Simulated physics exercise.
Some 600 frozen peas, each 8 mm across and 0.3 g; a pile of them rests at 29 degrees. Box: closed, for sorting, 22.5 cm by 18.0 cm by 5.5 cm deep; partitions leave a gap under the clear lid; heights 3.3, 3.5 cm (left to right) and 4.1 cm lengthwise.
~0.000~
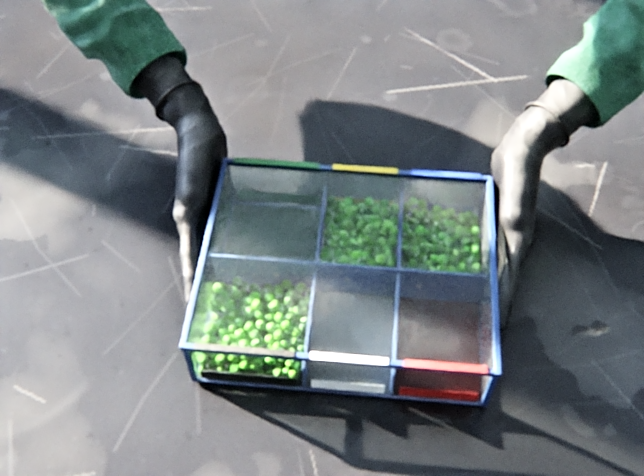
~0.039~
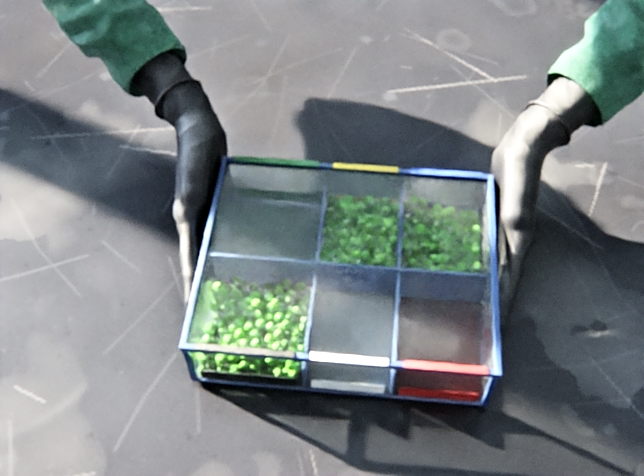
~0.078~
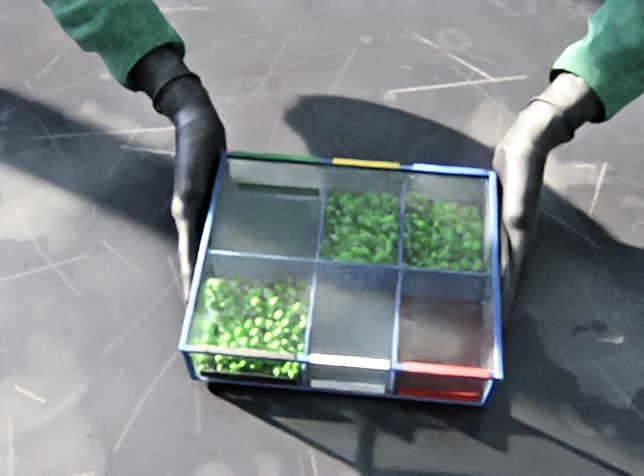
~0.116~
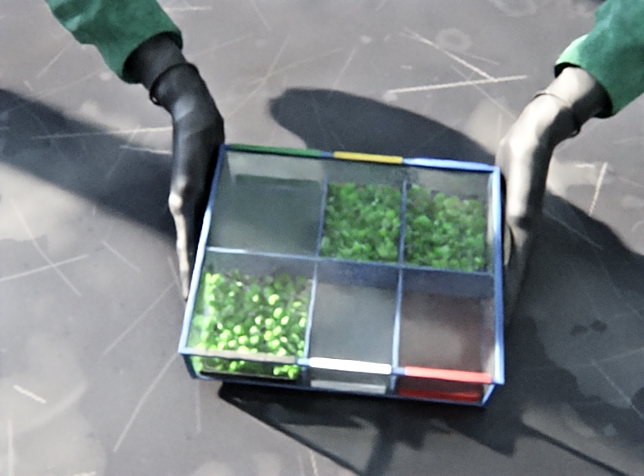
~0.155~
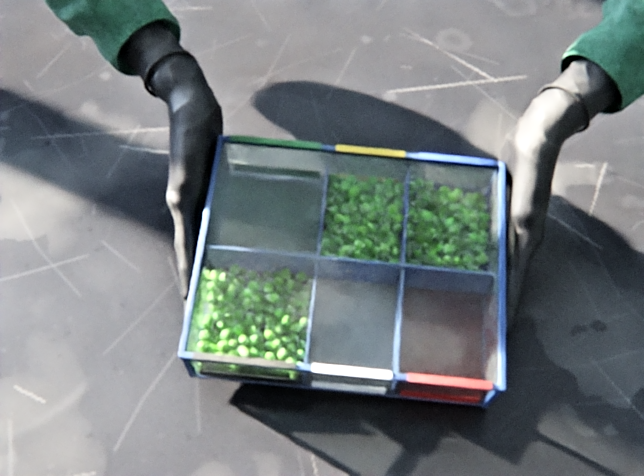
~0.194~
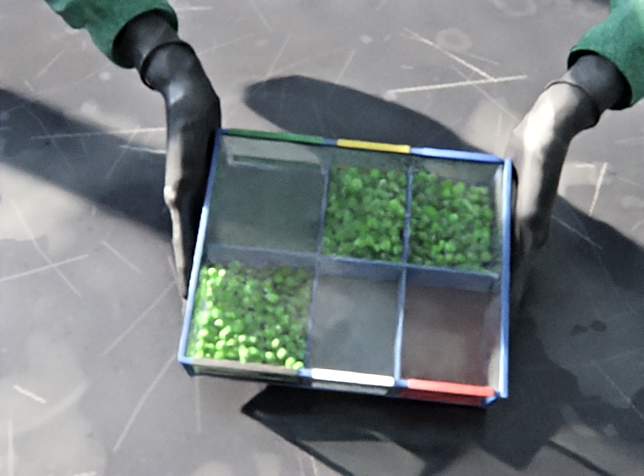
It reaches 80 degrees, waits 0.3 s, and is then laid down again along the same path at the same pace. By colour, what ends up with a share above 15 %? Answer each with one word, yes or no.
Red: No. Blue: Yes. Green: No. Yellow: Yes. White: No. Black: Yes.
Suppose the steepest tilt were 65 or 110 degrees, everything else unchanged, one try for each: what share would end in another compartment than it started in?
Some 10 and 20 per cent.
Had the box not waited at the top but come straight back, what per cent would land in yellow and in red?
In per cent: Yellow 30; red 5.
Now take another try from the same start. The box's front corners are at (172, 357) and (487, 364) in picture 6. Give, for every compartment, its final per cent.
In per cent, the final split is red 0, blue 20, green 5, yellow 20, white 5, black 50.
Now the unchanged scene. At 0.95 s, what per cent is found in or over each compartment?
Shares - red: 5; blue: 35; green: 0; yellow: 30; white: 5; black: 25.
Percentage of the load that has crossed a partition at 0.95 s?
10 %.
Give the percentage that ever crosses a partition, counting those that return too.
I'd put it at some 15 percent of the pieces.
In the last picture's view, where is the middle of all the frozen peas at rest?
Approximately (376, 276) in the last picture.
After 0.95 s, tilt 80 degrees; red 5 %, blue 35 %, yellow 30 %, white 5 %, black 25 %.
After 1.45 s, tilt 43 degrees; red 10 %, blue 30 %, yellow 30 %, white 5 %, black 25 %.
After 2.02 s, tilt 0 degrees; red 10 %, blue 30 %, yellow 30 %, white 5 %, black 25 %.
In the end, at 2.6 s, red 10 %, blue 30 %, green 0 %, yellow 30 %, white 5 %, black 25 %.
